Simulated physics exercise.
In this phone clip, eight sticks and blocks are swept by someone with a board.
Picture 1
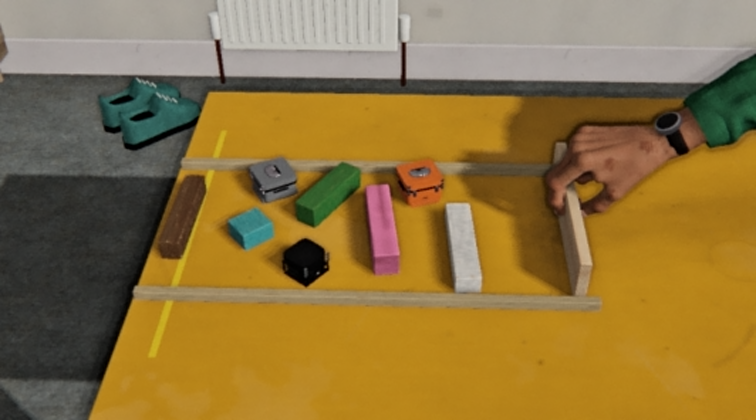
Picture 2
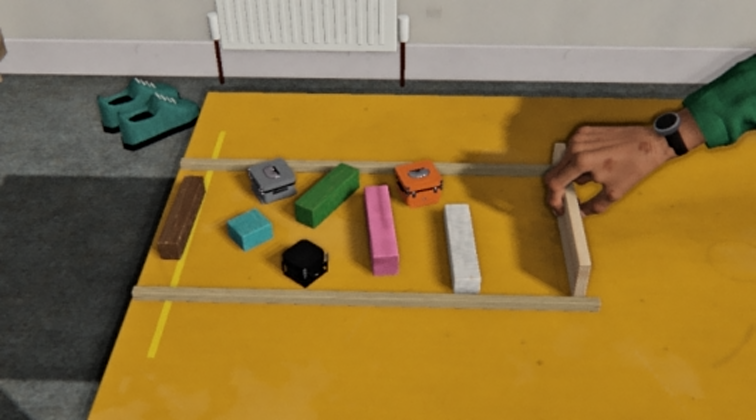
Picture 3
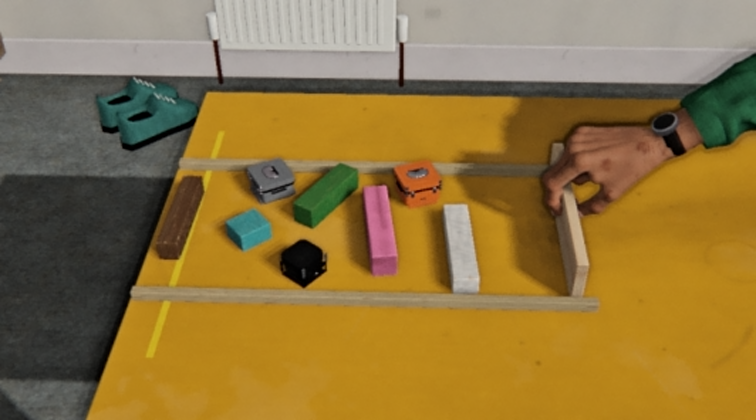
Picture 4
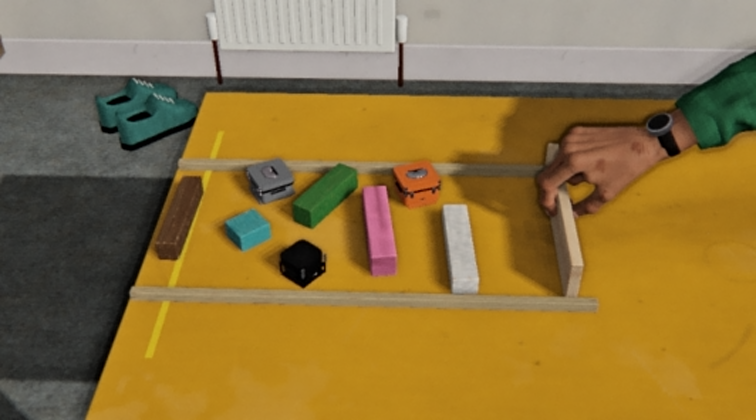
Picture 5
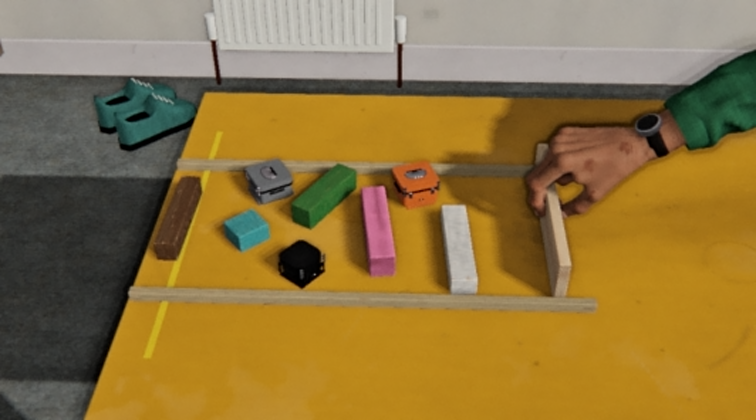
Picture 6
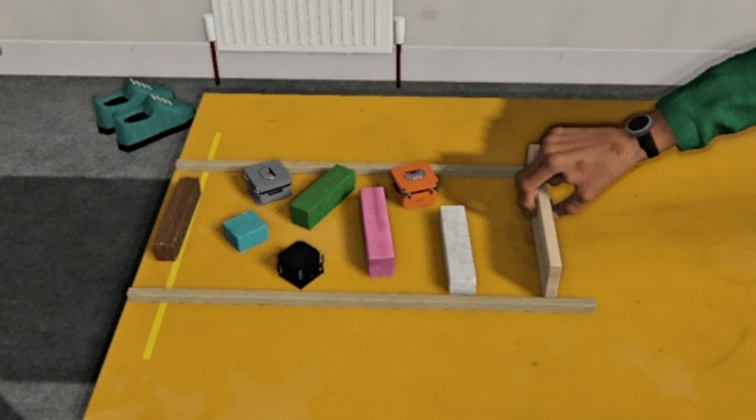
In this clip, a hand holds a wooden board upright at the right end of a yellow tabletop lane scattered with coloured blocks and sticks, then slides it slightly left while the blocks stay in place.
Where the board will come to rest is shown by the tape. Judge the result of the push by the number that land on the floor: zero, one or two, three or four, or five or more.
The number that land on the floor is five or more.
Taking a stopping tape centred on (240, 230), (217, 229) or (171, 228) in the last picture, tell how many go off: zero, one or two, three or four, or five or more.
Run 1 - 1 or 2; run 2 - 1 or 2; run 3 - five or over.
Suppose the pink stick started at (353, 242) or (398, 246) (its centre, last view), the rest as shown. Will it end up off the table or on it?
Pink stick - first try is safe, second try is safe.
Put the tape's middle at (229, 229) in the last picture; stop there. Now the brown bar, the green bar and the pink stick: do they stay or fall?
The brown bar: It is gone. The green bar: It is still there. The pink stick: It is still there.
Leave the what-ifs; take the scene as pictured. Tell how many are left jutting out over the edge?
That'd be 2.
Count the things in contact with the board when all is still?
I count 2 of them.
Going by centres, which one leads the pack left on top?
The one in question is the pink stick.
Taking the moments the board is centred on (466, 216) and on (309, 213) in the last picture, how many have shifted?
At first I count 1, and then 7.
Early on, none off yet; brown bar at rest near (178, 217); turquoise block at rest near (246, 231); grey case at rest near (269, 183).
A while later, none off yet; brown bar at rest near (178, 217); turquoise block travelled a little near (231, 236); grey case travelled about its own width near (225, 178).
Finally, the number that fall off is five or more; lost, green bar, black case, grey case, turquoise block and brown bar.
